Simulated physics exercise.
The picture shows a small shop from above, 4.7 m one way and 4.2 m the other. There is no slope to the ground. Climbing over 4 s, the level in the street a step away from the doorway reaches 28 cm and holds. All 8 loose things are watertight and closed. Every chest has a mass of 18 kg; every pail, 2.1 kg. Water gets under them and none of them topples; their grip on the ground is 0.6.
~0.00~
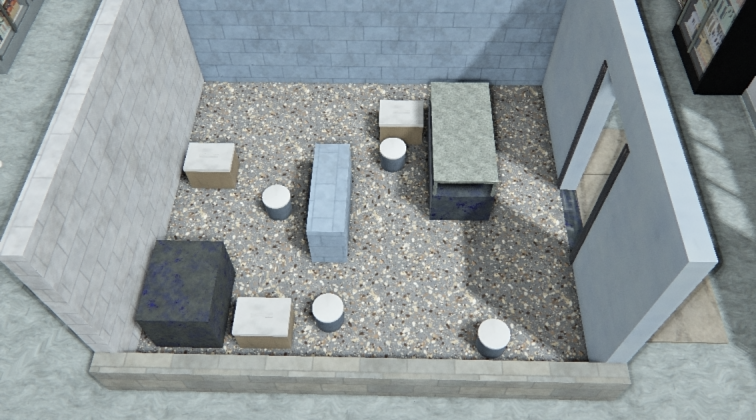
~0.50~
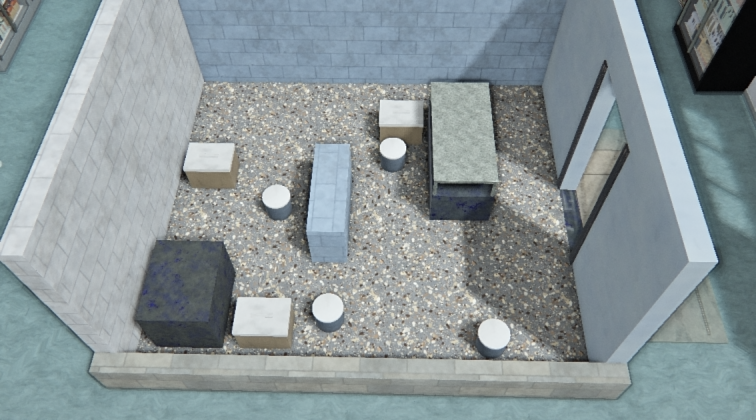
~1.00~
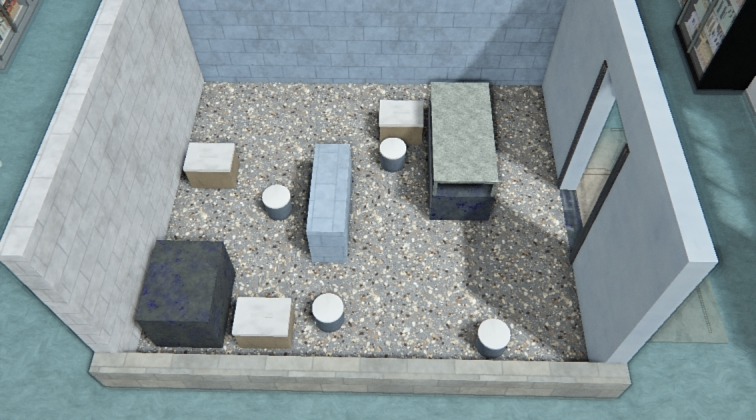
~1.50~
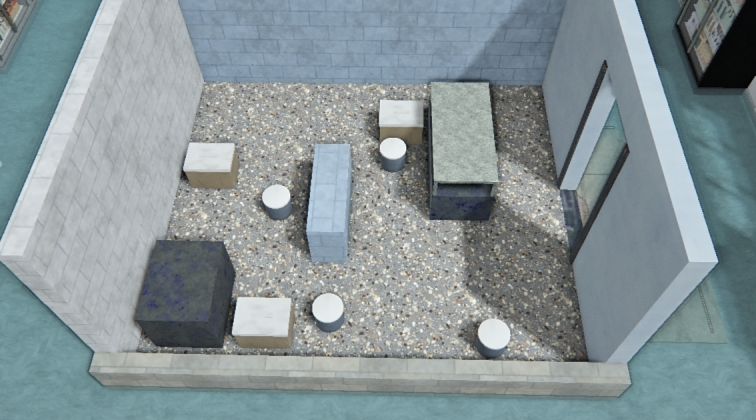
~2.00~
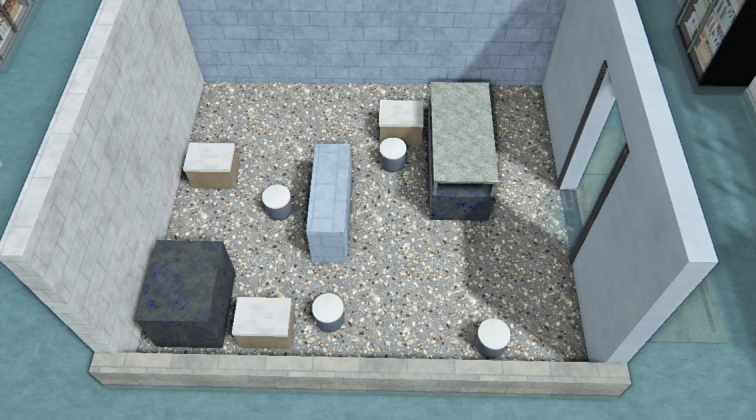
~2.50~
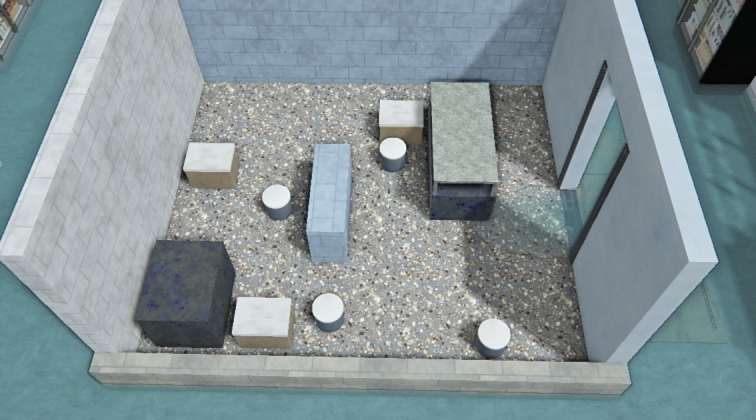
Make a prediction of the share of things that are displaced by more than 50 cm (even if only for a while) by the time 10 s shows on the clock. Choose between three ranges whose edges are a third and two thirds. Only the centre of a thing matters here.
The range is the middle one, a third to two thirds.
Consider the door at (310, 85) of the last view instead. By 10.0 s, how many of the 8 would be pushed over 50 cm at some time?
In that case the number is 5.
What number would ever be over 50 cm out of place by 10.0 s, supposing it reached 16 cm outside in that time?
So the tally would be 1.
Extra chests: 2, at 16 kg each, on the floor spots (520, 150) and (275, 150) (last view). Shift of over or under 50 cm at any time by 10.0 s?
One by one: Above; below.
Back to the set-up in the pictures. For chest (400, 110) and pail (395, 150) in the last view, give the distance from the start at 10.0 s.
Shifts: 0 cm / 80 cm.
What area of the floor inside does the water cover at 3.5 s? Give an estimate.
Wet area: Approx. 3.5 m2.
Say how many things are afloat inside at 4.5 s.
Count: 0.
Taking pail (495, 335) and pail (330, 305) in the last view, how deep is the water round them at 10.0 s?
6 and 16 cm.
After 3.5 s 0 of 8 are over 50 cm from their spots; 0 afloat.
After 4.5 s 0 of 8 are over 50 cm from their spots; 0 afloat.
After 7.0 s 1 of 8 are over 50 cm from their spots; 3 afloat.
After 10.0 s 5 of 8 are over 50 cm from their spots, and 5 have been at some point; 6 afloat.
